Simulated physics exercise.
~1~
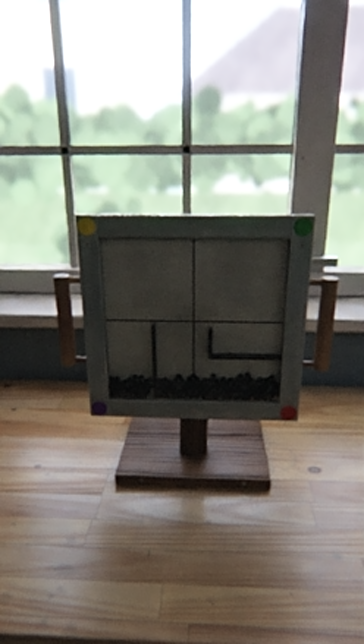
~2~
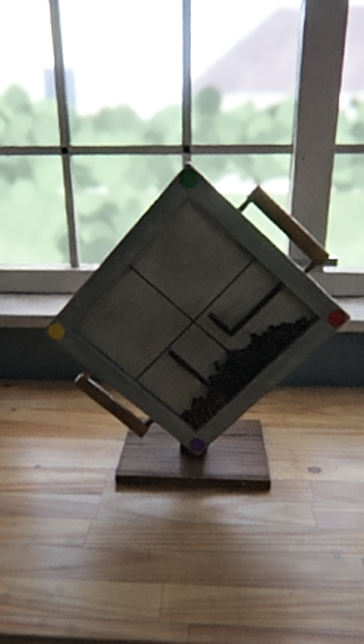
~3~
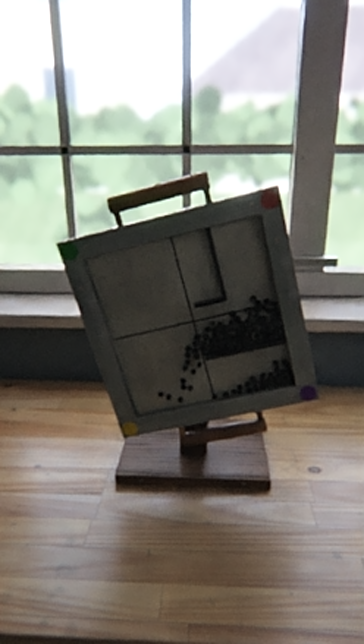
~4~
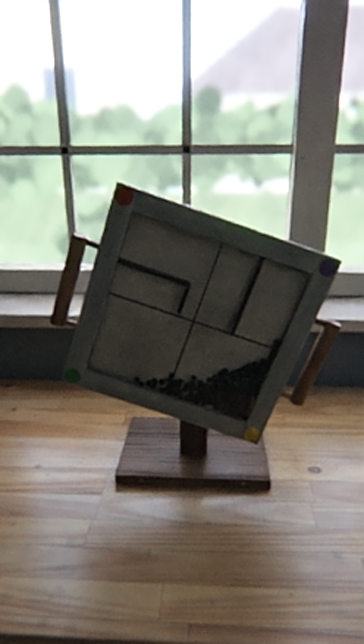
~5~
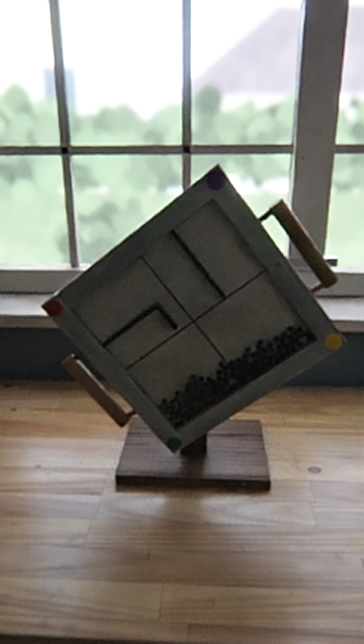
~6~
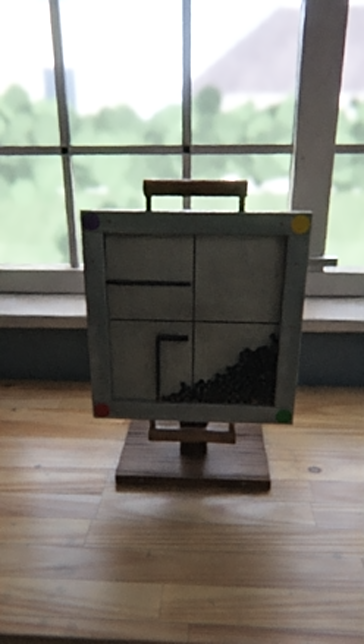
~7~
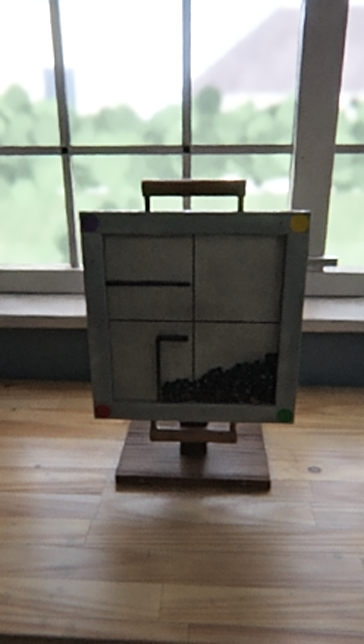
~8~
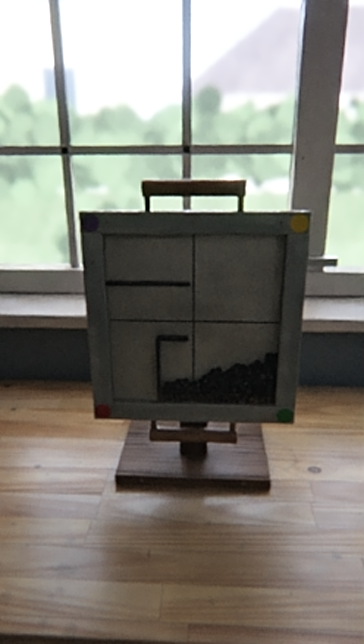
The footage shows a square maze box with coloured corner stickers on a wooden table turning counterclockwise through three quarters of a turn, its dark beads tumbling past inner walls, then stopping as they settle along the bottom, mostly in the green-stickered lower right quarter, some in the red.
